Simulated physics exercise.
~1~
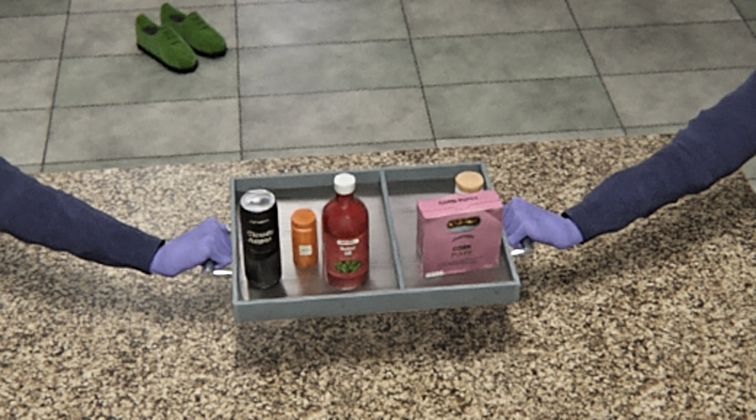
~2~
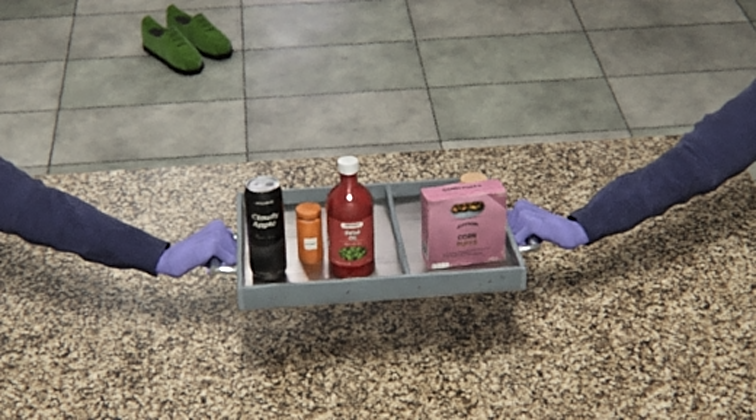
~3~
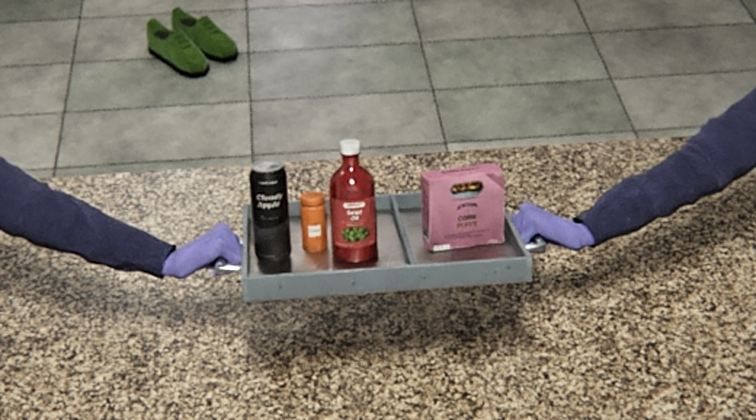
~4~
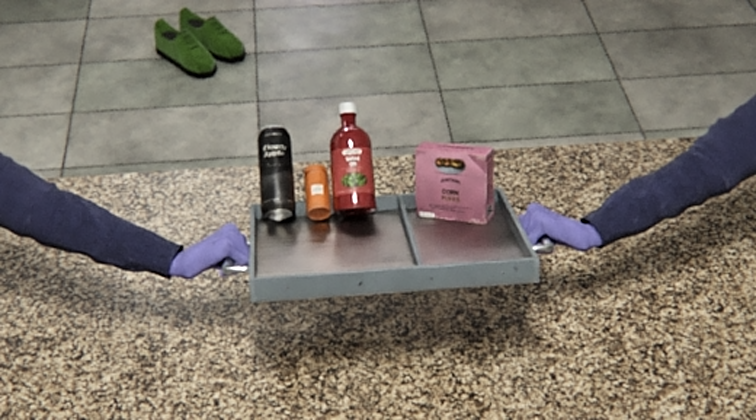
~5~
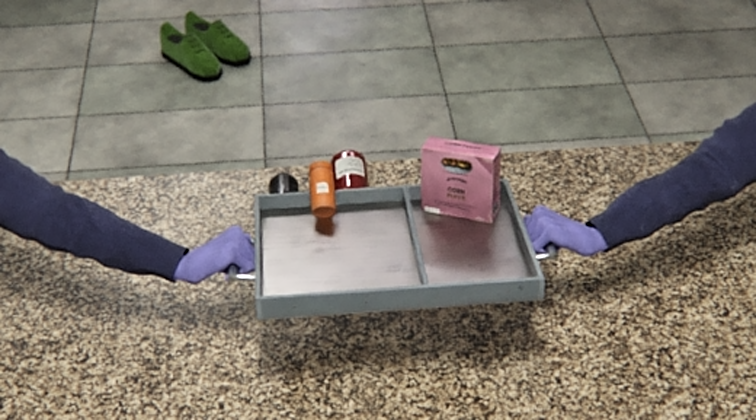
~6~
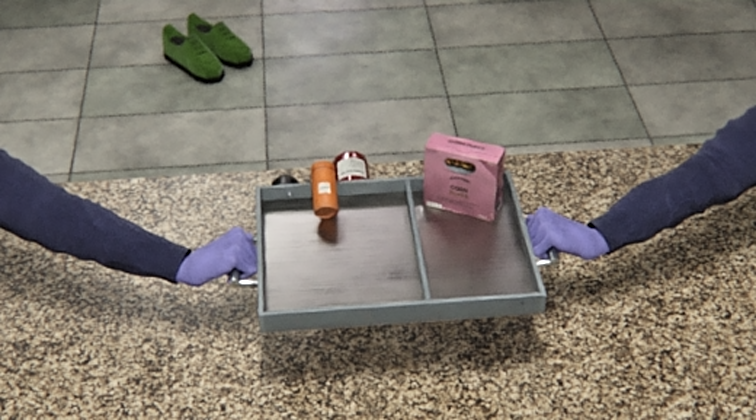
Two purple-gloved hands in dark blue sleeves hold a grey divided tray above a speckled stone surface, seen from above and in front, with green shoes on the tiled floor beyond. A black can, an orange shaker and a red bottle stand left of the divider, and a pink packet stands right, partly hiding a white shaker. The hands tip the far edge down, and the items slide toward it. The can and bottle topple over the far rim as the shaker tips against it. The tray levels, leaving the orange shaker tipped and the packet upright near the far side.
